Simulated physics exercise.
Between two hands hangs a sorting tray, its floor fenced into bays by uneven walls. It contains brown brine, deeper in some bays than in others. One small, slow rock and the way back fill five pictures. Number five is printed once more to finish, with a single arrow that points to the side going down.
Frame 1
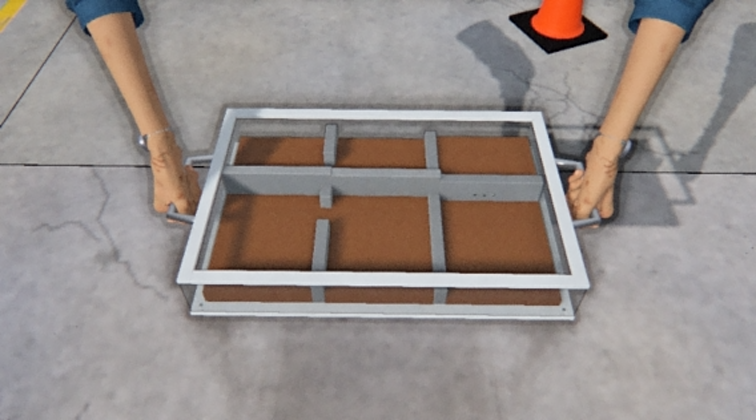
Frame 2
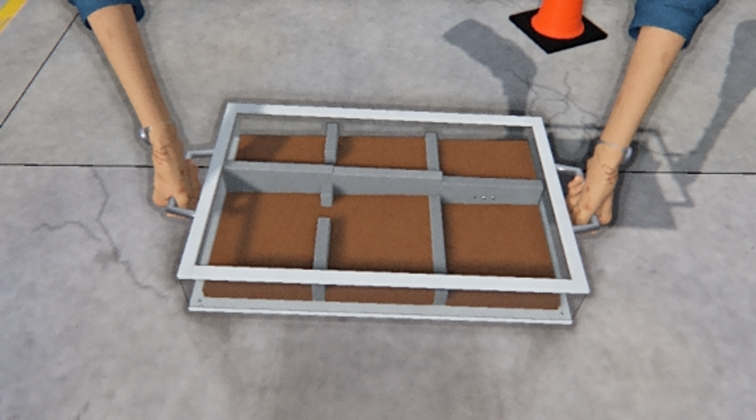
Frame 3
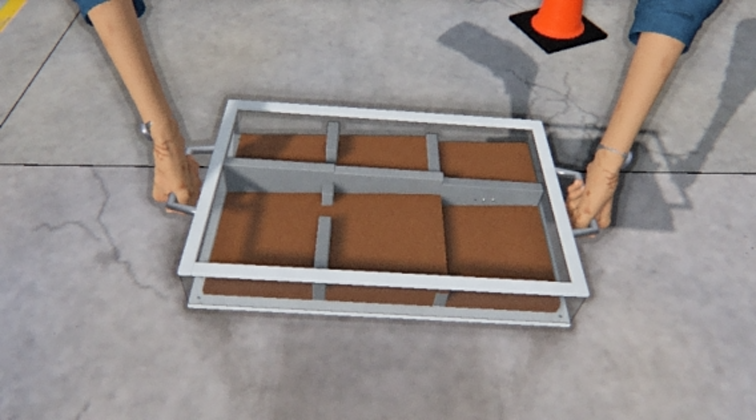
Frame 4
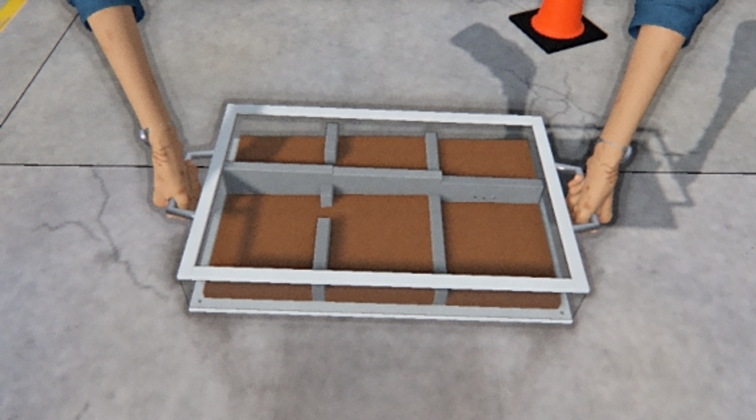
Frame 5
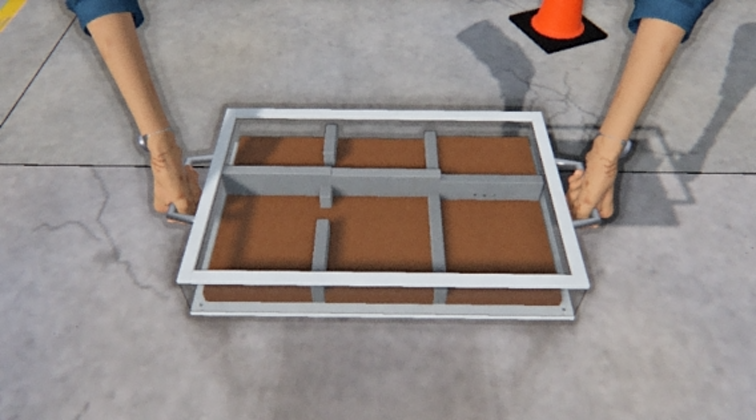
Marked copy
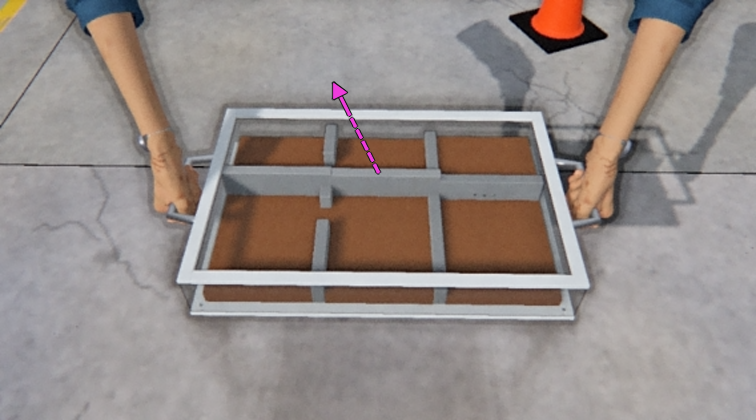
On a cracked grey concrete floor, seen from above and in front by a still camera, an orange cone on a black base stands at the top right, with a yellow line at top left. Two hands in blue sleeves grip a pale metal tray, its walled bays holding brown liquid. The hands tip it slightly down to the right, liquid covers part of the front right-hand wall, and they level it again.
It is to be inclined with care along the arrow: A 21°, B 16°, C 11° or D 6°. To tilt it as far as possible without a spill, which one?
Take B.
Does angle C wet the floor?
No, that is safe.
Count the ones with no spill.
Three of them.
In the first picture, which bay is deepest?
The back right bay.
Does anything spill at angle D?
No, that is safe.
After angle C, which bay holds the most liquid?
It is the front left one.
The tray is level; deepest in the back right bay, at (483, 162), shallowest in the front right.
Tipped about 2° down to the right; no wall is crossed.
Tipped about 4° down to the right; liquid runs over the wall between the front middle and front right bays.
Tipped about 2° down to the right; no wall is crossed.
The tray is level; deepest in the back right bay, at (483, 162), shallowest in the front right.
The arrow ends at (335, 87).
With A, about 4 % goes over the rim.
With B, nothing spills; the front left bay holds the most.
With C, nothing spills; the front left bay holds the most.
With D, nothing spills; the front left bay holds the most.
